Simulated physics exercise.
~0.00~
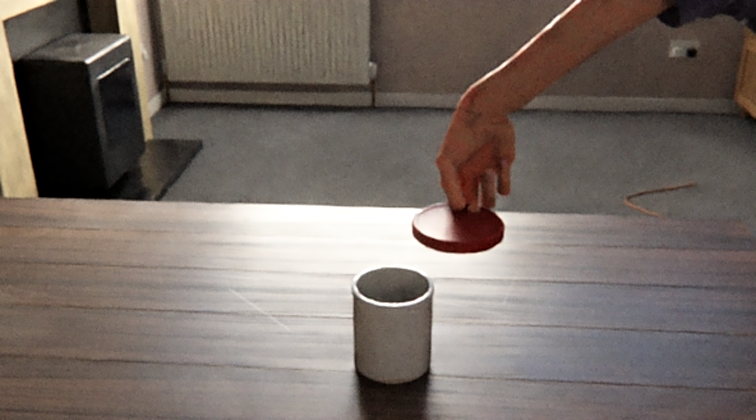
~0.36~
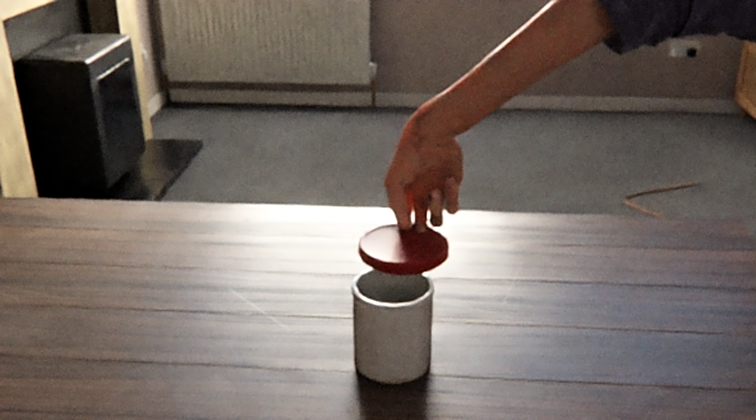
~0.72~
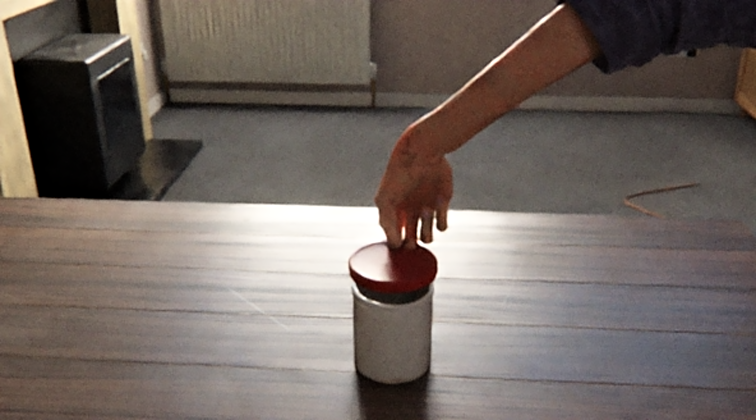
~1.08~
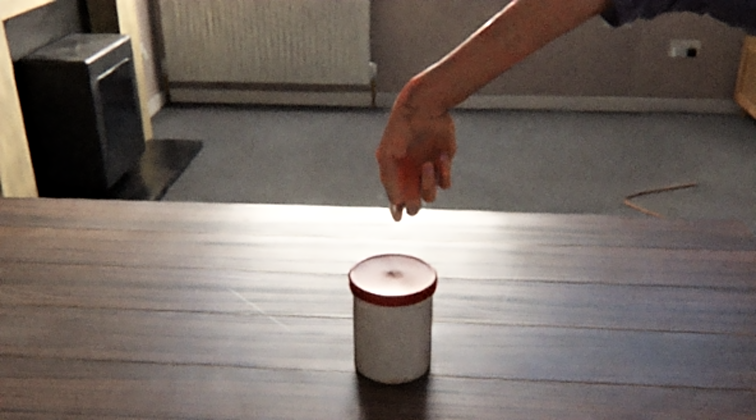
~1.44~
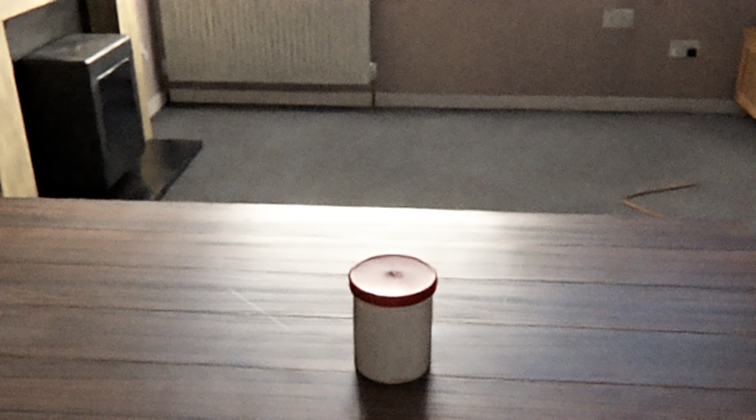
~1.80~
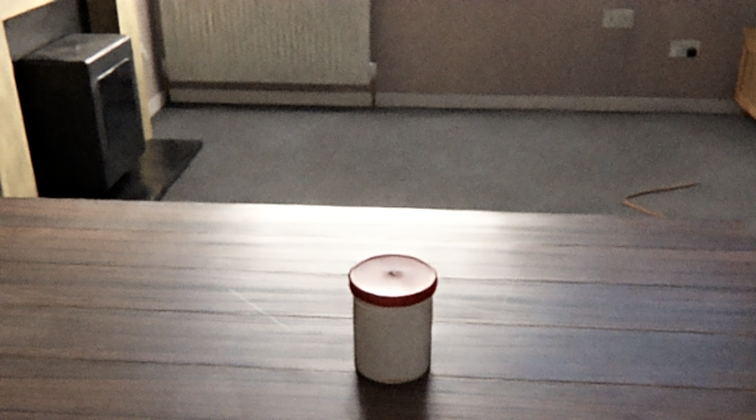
A red coaster was carried in by a hand and moved left over an open pale grey container on a dark wooden table, then lowered onto its rim. The hand let go and drew away, leaving the coaster sitting still on top, covering the opening like a lid.
